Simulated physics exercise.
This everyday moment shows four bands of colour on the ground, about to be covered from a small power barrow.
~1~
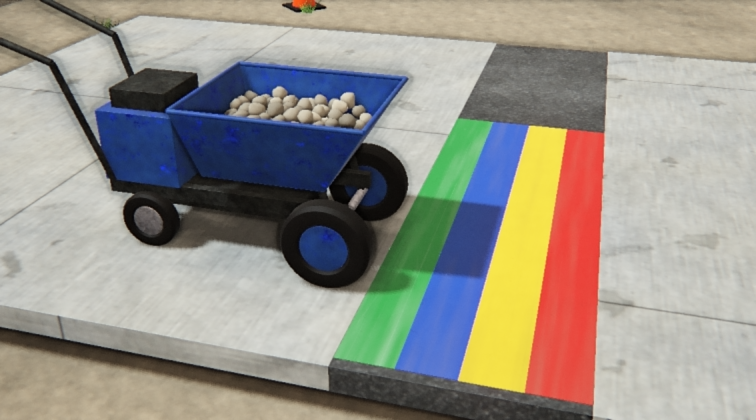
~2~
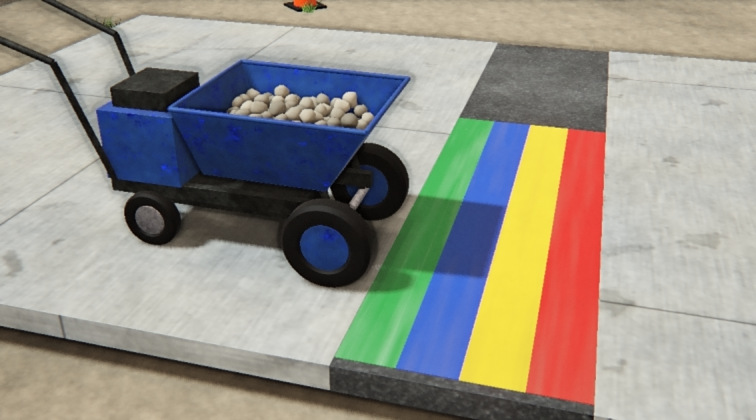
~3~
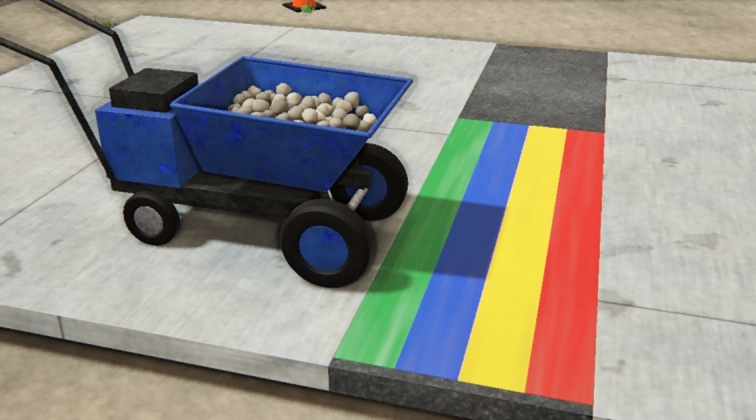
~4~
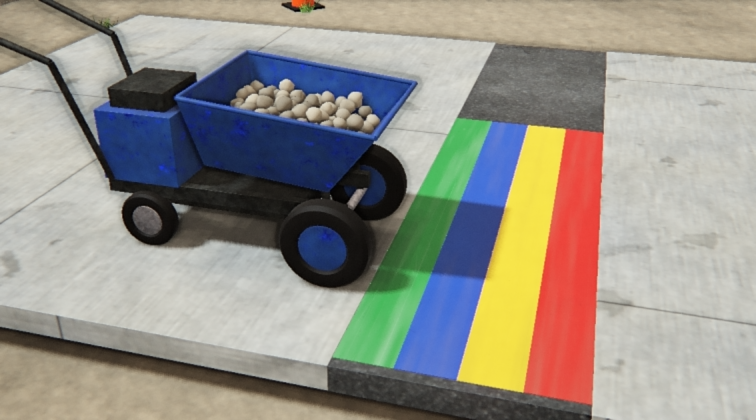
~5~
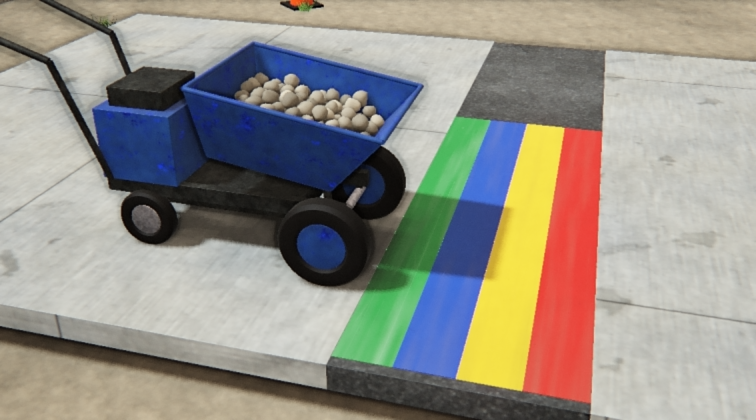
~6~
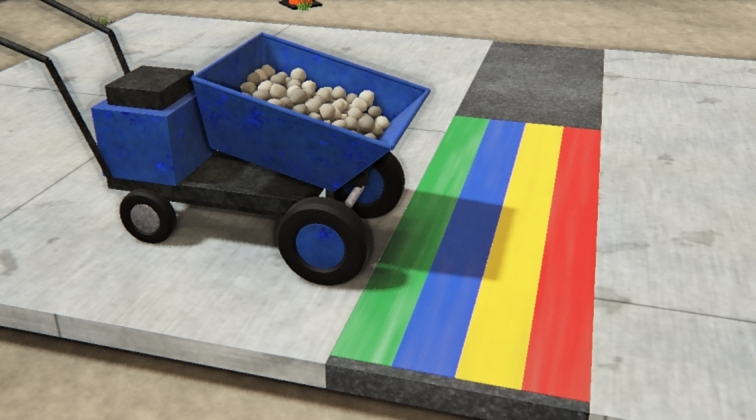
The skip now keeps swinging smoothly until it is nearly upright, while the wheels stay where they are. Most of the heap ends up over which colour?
It ends up mostly over yellow.
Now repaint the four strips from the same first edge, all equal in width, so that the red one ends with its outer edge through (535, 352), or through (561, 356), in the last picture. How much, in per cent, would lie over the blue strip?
First 0 in a hundred, then 10 in a hundred.
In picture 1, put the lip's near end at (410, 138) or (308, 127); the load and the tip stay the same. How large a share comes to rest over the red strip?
That would be roughly 40 in a hundred and then roughly 0 in a hundred.
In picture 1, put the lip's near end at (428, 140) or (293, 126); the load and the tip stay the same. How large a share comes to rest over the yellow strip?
The first gives 20 %, the second 10 %.
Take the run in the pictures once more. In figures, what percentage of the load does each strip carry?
The green strip takes 0 per cent, the blue strip 20, the yellow strip 35 and the red strip 20.
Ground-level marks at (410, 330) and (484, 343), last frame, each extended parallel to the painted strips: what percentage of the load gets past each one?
The first comes to 80 %, the second to 50 %.
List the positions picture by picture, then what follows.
In the first frame, lip of the skip near (363, 133), level; top of the load near (292, 116), river pebbles; green strip near (382, 323); blue strip near (440, 333); yellow strip near (501, 343); red strip near (563, 353).
In the second frame, lip of the skip near (366, 133), level; top of the load near (284, 112).
In the third frame, lip of the skip near (369, 136), tipped barely; top of the load near (286, 111).
In the fourth frame, lip of the skip near (375, 139), tipped barely; top of the load near (278, 117).
In the fifth frame, lip of the skip near (382, 142), tipped a little; top of the load near (268, 111).
In the sixth frame, lip of the skip near (391, 148), tipped a little; top of the load near (274, 106); green strip near (379, 320); blue strip near (437, 330); yellow strip near (497, 340); red strip near (560, 351).
Shortly afterwards, skip tipped steeply; the whole lot in the skip.
Next, skip tipped steeply; the bulk in the skip; only a few over the blue strip; a little over the yellow strip.
Some moments later, skip tipped right over; near a quarter in the skip; a little over the blue strip; near a third over the yellow strip; near a quarter over the red strip; only a few off the paint.
In the end, skip tipped right over; near a quarter in the skip; none at all over the green strip; near a quarter over the blue strip; near a third over the yellow strip; near a quarter over the red strip; only a few off the paint.
